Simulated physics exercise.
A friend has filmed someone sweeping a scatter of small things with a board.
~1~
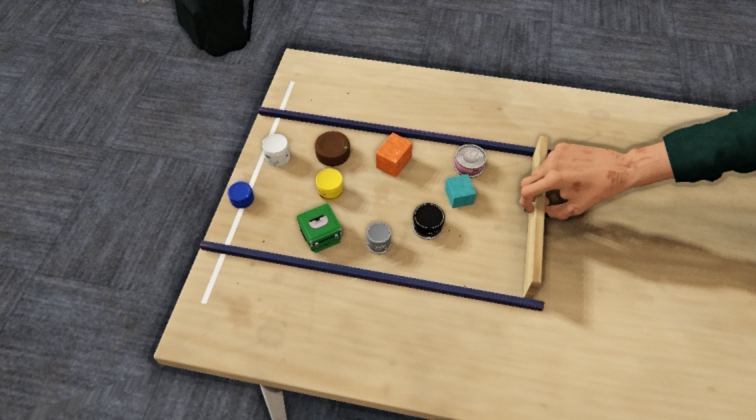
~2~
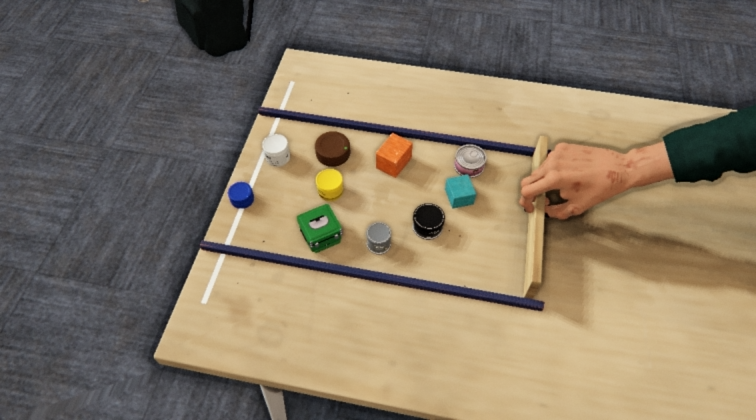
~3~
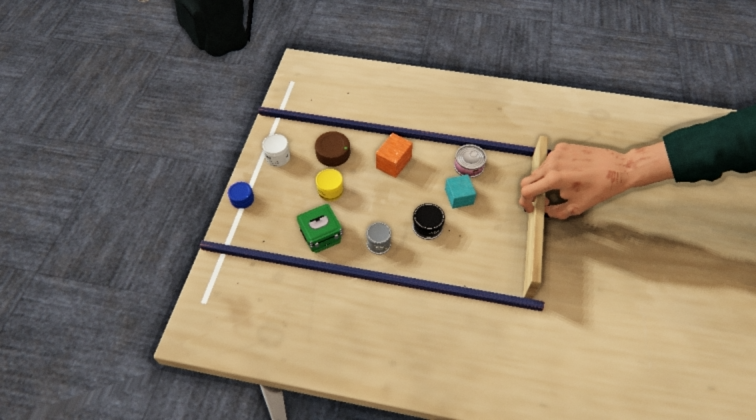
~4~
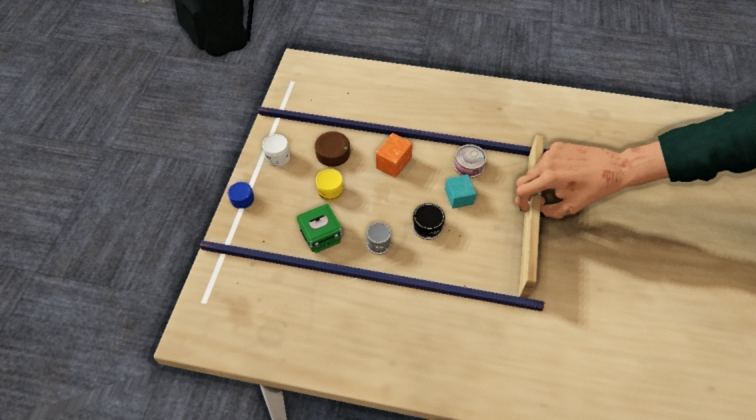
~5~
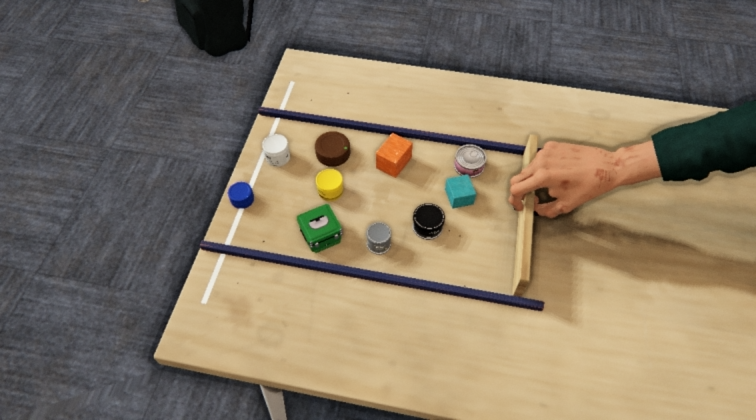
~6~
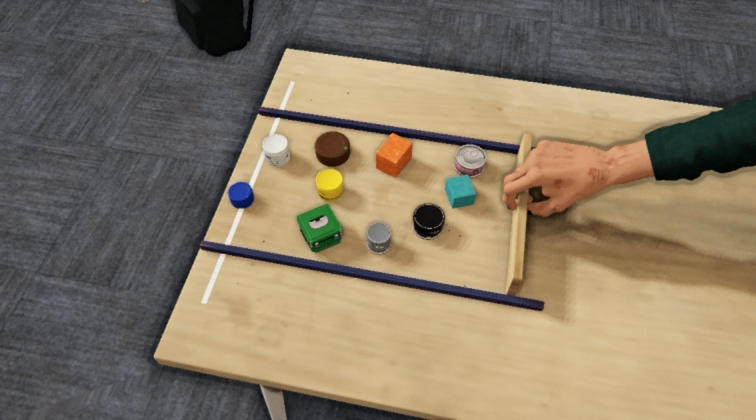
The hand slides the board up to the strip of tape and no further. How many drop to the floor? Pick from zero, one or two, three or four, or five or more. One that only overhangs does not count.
Here the number that fall off is five or more.
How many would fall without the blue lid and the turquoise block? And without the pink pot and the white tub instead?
Fallen: 3, and 3 in the other try.
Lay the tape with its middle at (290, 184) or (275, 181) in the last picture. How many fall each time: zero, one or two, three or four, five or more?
For each place: Just one or two; either one or two.
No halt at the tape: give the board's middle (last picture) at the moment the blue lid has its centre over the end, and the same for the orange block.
About (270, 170), and (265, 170) for the other.
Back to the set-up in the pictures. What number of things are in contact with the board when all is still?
5 of them.
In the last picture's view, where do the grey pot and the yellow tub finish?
Near (223, 217) and (240, 172).
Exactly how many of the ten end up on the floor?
Fallen: 5.
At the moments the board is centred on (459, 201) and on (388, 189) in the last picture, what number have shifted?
2 and 6.
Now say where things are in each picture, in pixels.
Blue lid (241, 195); white tub (277, 151); brown lid (333, 149); board (537, 213); tape (254, 178), in the first frame.
White tub (277, 151); black tin (428, 222), in the second frame.
Brown lid (333, 149); yellow tub (330, 185), in the third frame.
Blue lid (241, 195); orange block (394, 156), in the fourth frame.
White tub (277, 151); green case (320, 229), in the fifth frame.
Blue lid (241, 195); white tub (277, 151); brown lid (333, 149); board (520, 211); tape (254, 178), in the sixth frame.
Soon after, none off yet; blue lid at rest near (241, 195); white tub at rest near (277, 151); brown lid at rest near (333, 149).
In the end, the number that fall off is five or more; gone, orange block, green case, brown lid, white tub and blue lid.
